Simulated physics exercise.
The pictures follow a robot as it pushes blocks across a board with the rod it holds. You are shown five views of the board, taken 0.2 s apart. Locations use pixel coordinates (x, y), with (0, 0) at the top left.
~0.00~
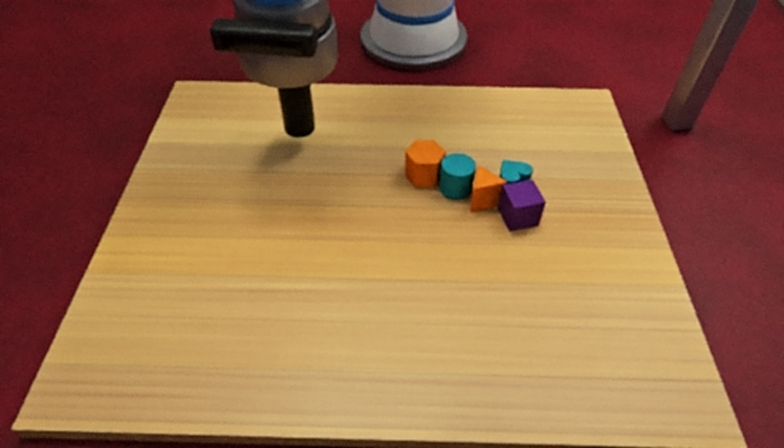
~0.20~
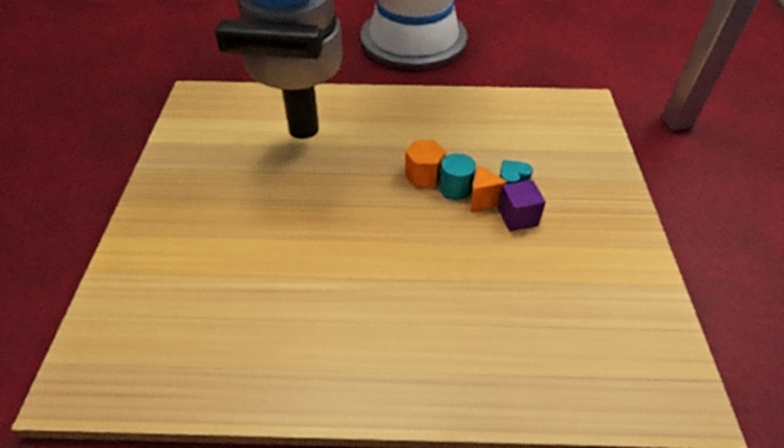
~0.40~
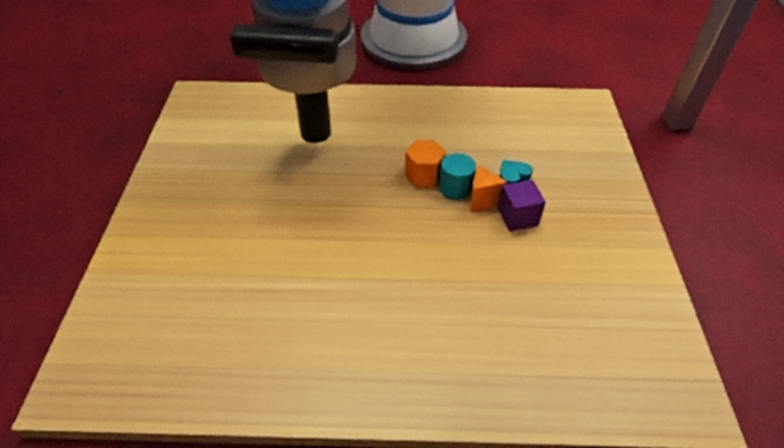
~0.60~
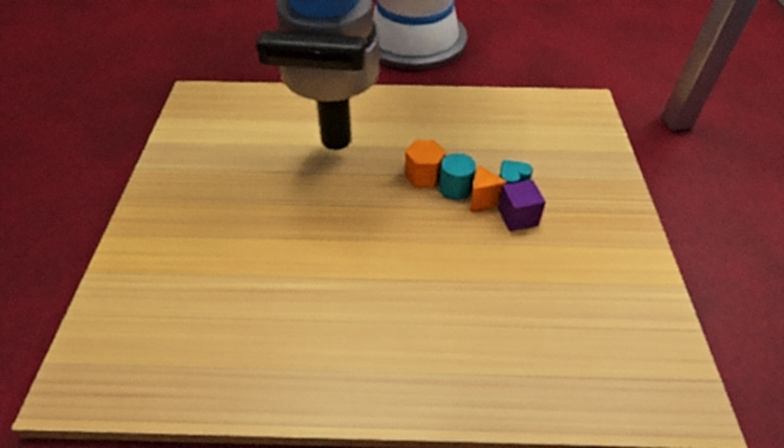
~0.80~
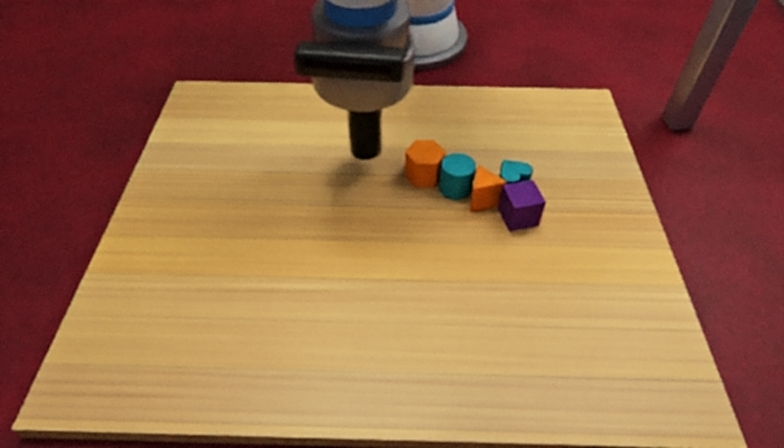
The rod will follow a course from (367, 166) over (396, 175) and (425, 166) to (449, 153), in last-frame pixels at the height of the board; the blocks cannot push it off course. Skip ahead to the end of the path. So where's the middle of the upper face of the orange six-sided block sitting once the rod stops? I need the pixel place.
For the centre of its top, I'd go with (484, 139).
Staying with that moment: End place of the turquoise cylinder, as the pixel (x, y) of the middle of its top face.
Around pixel (497, 162).
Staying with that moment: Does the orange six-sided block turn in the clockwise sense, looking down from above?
Final answer: Yes.
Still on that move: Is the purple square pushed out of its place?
It seems so.
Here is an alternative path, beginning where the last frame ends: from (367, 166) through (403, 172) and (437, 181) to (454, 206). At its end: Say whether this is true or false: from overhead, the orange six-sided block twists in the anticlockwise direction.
True - the claim holds.
On the path given first. One third of the way, rod at (397, 159); orange six-sided block at (434, 152); turquoise cylinder at (466, 164); orange triangular block at (490, 178).
Two thirds of the way, rod at (426, 150); orange six-sided block at (463, 143); turquoise cylinder at (491, 161); orange triangular block at (499, 182), turned 50° clockwise; turquoise heart at (524, 172), turned 20° anticlockwise; purple square at (530, 200), turned 20° anticlockwise.
At the end, rod at (451, 137); orange six-sided block at (484, 139), turned 45° clockwise; turquoise cylinder at (497, 162); orange triangular block at (502, 182), turned 65° clockwise; turquoise heart at (530, 173), turned 15° anticlockwise; purple square at (532, 202), turned 15° anticlockwise.
